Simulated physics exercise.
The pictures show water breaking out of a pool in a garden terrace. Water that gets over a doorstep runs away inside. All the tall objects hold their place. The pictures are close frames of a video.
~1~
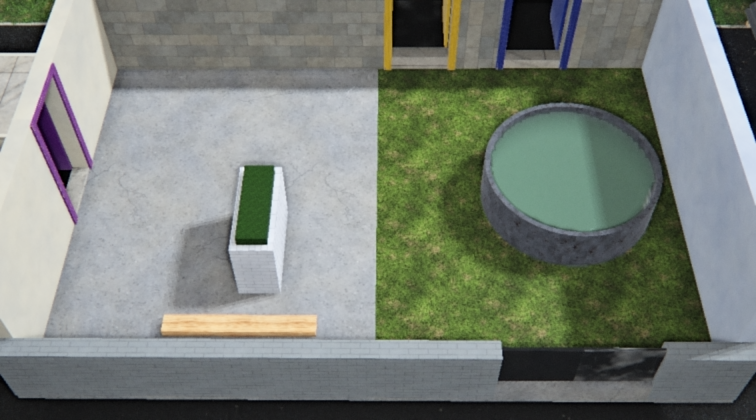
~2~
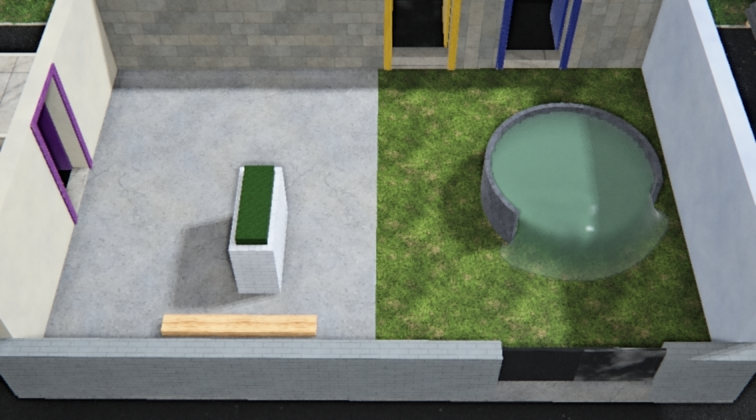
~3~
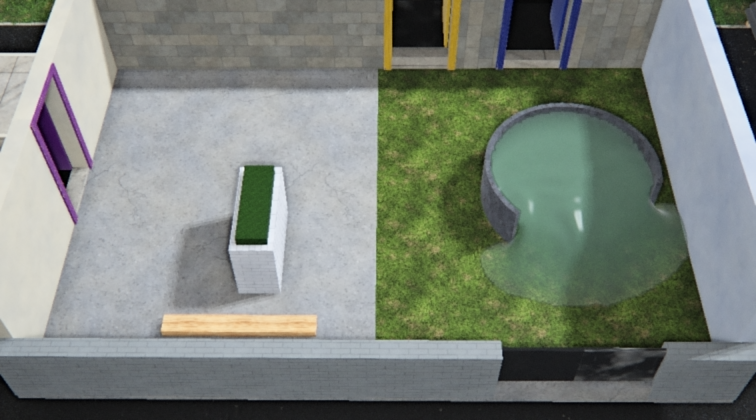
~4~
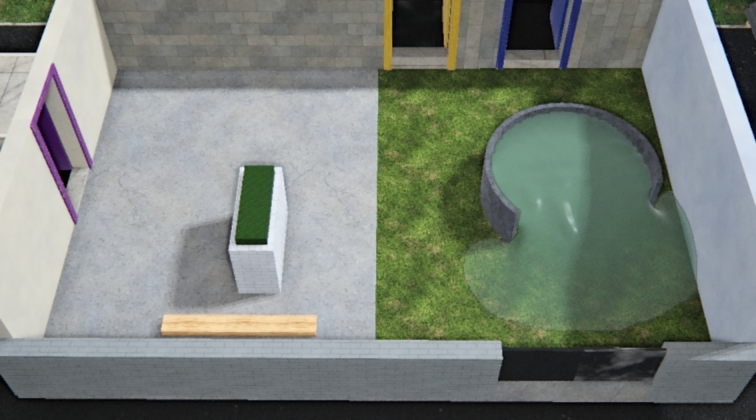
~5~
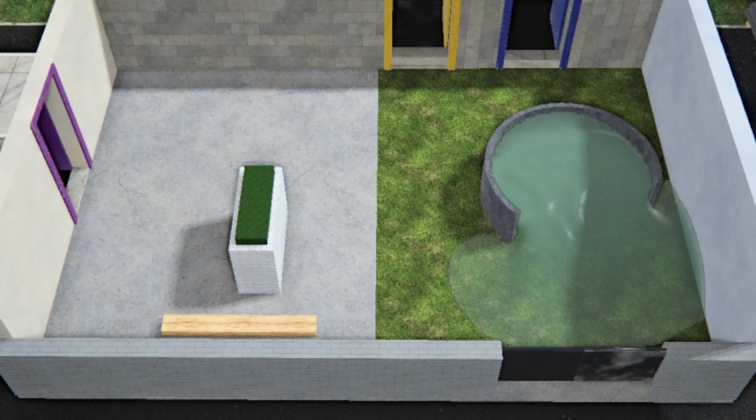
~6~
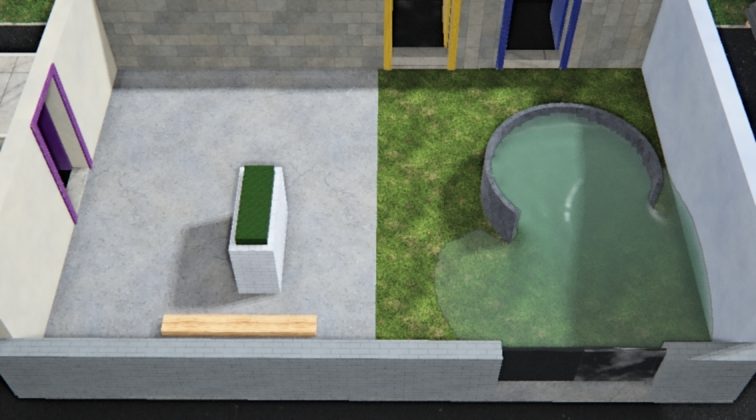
Greenish water poured out through the broken front of a round stone pool, then spread across the grass toward the front wall and the white right-hand wall, while the planter and wooden beam stayed still.
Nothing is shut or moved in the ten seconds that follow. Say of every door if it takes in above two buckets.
The yellow door stays under that; the purple door stays under that; the blue door stays under that.
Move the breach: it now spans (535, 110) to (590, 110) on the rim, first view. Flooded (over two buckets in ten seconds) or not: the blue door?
My reading: Blue passes that mark.
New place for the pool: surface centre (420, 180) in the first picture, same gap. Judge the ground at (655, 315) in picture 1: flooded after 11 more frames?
There: Awash.
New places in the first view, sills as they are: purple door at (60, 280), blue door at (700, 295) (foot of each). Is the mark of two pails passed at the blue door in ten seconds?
In short: The blue door takes more.
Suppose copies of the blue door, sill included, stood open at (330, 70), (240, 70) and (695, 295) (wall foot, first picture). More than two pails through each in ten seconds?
In turn: Is under, keeps below it, goes over.
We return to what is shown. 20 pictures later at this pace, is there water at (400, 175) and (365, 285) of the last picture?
One after the other: Clear, under water.
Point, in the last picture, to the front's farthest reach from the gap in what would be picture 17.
Close to (282, 369).
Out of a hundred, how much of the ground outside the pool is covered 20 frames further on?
I make it 40 per cent.
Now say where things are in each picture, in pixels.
In the first frame, the round tank at (572, 169) is whole and still.
In the second frame, water pours out at (599, 252) and has run to (659, 215).
In the third frame, water pours out at (598, 254) and has run to (676, 211).
In the fourth frame, the front is at (470, 272), out from the gap at (598, 254).
In the fifth frame, water pours out at (598, 255) and has run to (457, 291).
In the sixth frame, the front is at (454, 323), out from the gap at (598, 255).
A moment on, water covers 20 % of the floor; the yellow door not reached, the purple door not reached, the blue door not reached.
Next, water covers 25 % of the floor; the yellow door not reached, the purple door not reached, the blue door not reached.
Then, water covers 40 % of the floor; the yellow door not reached, the purple door not reached, the blue door not reached.
Later, water covers 75 % of the floor; the yellow door not reached, the purple door wet at the sill, nothing in, the blue door wet at the sill, nothing in.
In the end, water covers 95 % of the floor; the yellow door wet at the sill, nothing in, the purple door wet at the sill, nothing in, the blue door wet at the sill, nothing in.
